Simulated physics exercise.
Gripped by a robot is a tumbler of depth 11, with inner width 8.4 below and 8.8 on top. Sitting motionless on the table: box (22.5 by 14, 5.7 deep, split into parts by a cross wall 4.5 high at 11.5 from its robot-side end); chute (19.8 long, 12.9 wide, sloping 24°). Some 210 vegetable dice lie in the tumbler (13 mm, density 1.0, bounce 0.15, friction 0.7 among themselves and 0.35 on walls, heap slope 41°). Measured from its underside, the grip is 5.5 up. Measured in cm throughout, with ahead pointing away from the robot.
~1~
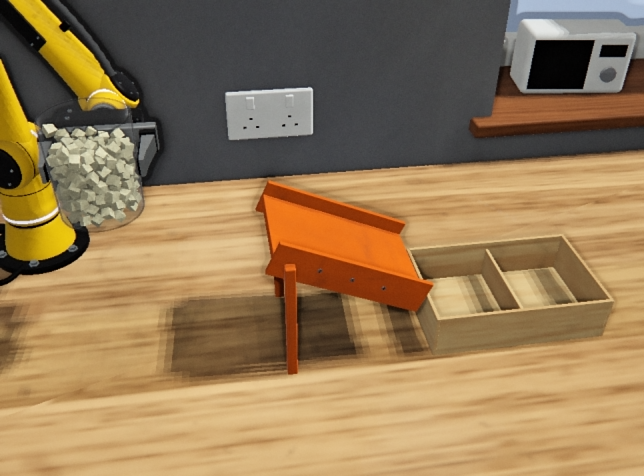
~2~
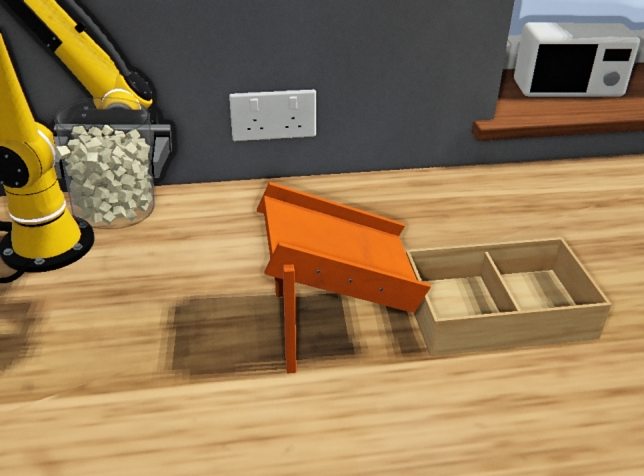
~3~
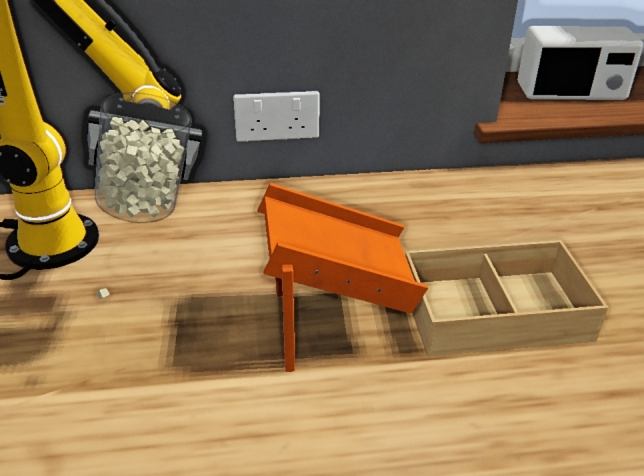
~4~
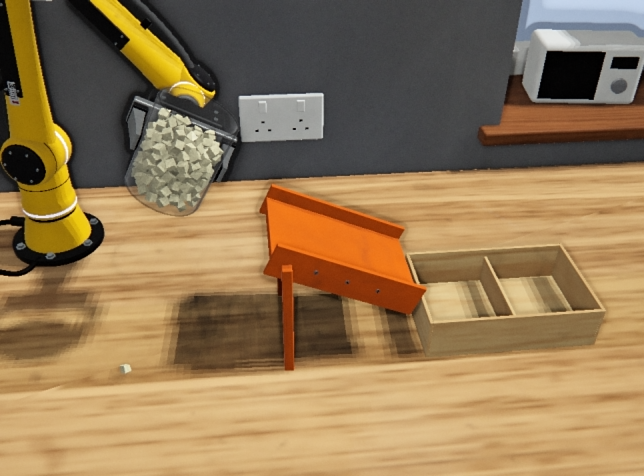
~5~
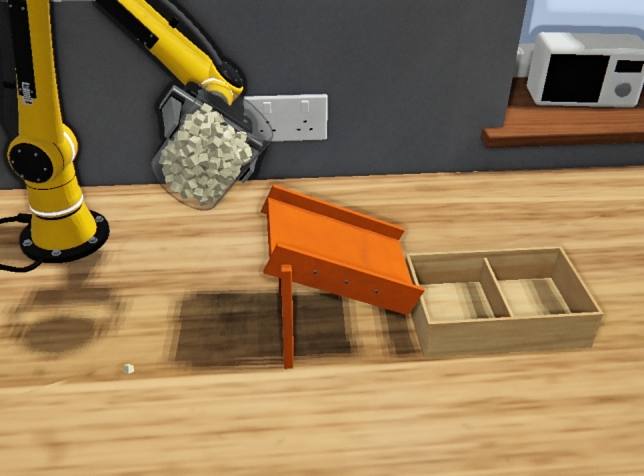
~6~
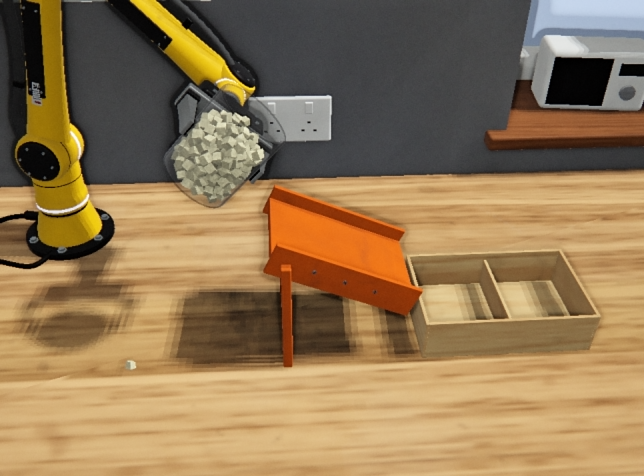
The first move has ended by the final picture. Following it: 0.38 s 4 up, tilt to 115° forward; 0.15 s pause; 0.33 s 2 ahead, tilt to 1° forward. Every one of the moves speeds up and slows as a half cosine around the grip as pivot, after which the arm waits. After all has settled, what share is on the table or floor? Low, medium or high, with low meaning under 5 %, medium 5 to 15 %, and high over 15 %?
Answer: Low.
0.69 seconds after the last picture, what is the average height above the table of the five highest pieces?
They are some 34 centimetres up.
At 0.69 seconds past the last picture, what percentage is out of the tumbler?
45 %.
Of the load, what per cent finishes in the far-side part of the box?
Estimate: Close to 0 %.
Then, 0.34 s after the last picture, tilted 113° forward, highest piece 37 above the table; 210 in the tumbler, 1 on the table or floor.
Then, 0.69 s after the last picture, tilted 62° forward, highest piece 34 above the table; 121 in the tumbler, 11 in the robot-side part, 2 on the table or floor, 77 on the chute or in flight.
Then, 1.06 s after the last picture, level, highest piece 35 above the table; 117 in the tumbler, 85 in the robot-side part, 3 on the table or floor, 6 on the chute or in flight.
Then, 2.11 s after the last picture, level, highest piece 35 above the table; 117 in the tumbler, 91 in the robot-side part, 3 on the table or floor.
Final count, 117 in the tumbler, 91 in the robot-side part, 3 on the table or floor. That is 1 % on the table or floor.
